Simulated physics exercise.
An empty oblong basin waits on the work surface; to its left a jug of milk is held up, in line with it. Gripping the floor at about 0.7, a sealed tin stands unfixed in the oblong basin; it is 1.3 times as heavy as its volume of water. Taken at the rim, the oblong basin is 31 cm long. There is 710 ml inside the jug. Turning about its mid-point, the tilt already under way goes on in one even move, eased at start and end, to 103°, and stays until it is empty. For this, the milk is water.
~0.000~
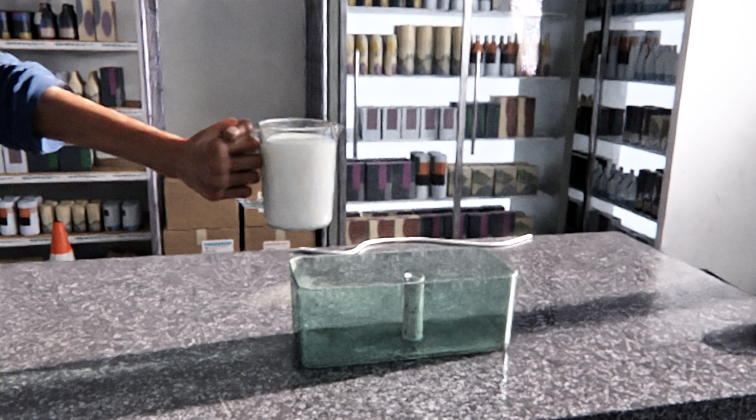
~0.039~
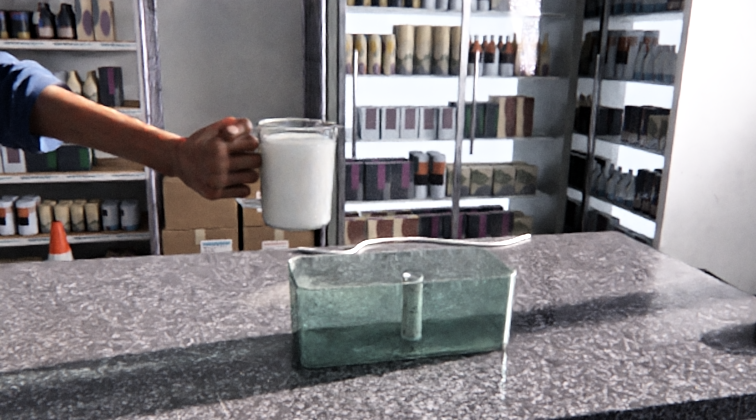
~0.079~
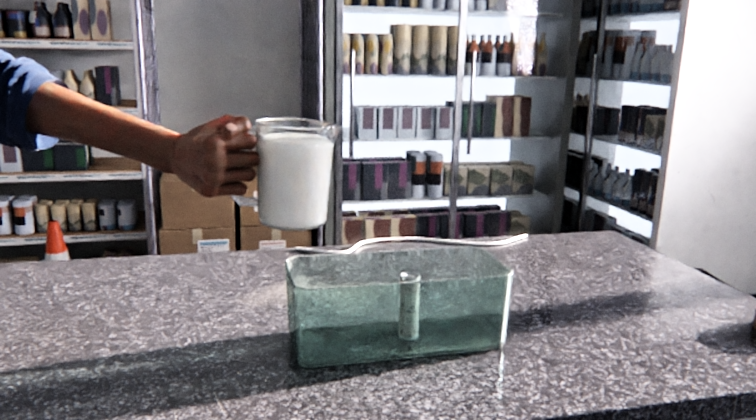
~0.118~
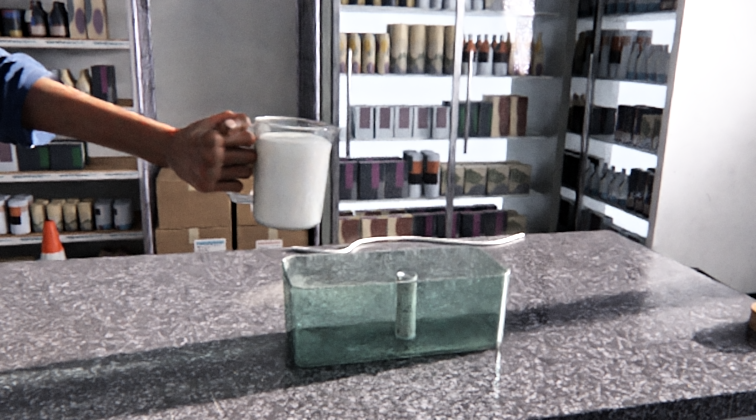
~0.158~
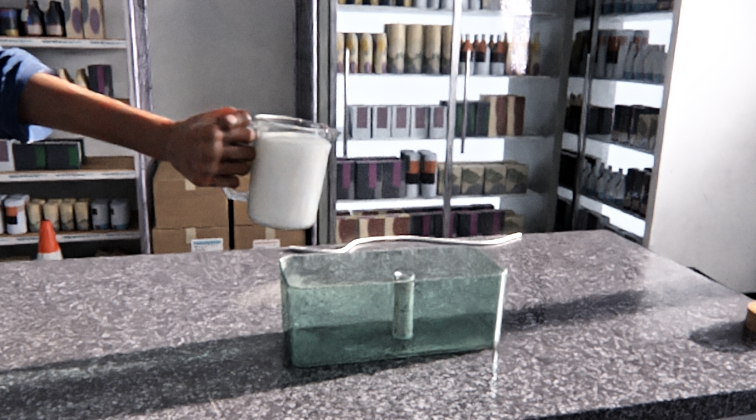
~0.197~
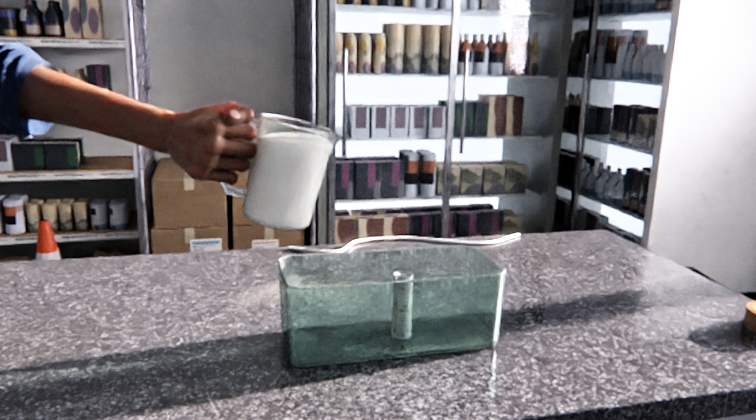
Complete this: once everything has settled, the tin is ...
Once everything has settled, the tin is lying over.
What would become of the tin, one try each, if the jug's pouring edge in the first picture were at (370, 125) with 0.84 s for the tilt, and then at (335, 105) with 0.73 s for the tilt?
Trial 1 - tin stays standing; trial 2 - tin tips.
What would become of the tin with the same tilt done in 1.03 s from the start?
Then the tin tumbles.
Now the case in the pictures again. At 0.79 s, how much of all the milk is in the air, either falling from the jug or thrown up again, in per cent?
Some 22 per cent.
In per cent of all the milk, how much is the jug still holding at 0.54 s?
Roughly 80 per cent.
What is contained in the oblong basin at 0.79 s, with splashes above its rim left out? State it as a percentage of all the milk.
Around 46 in a hundred.
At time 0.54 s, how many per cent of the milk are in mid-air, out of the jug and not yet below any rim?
It comes to about 16 percent.
By 0.54 s the tilt is 74° and 81 per cent is still to pour; the tin stands where it began.
By 0.79 s the tilt is 102° and 32 per cent is still to pour; the tin stands 2 cm from where it began.
By 1.05 s the tilt is 103° and 5 per cent is still to pour; the tin lies on its side.
By 1.34 s the tilt is 103° and 0 per cent is still to pour; the tin lies on its side.
At rest the tin lies on its side.
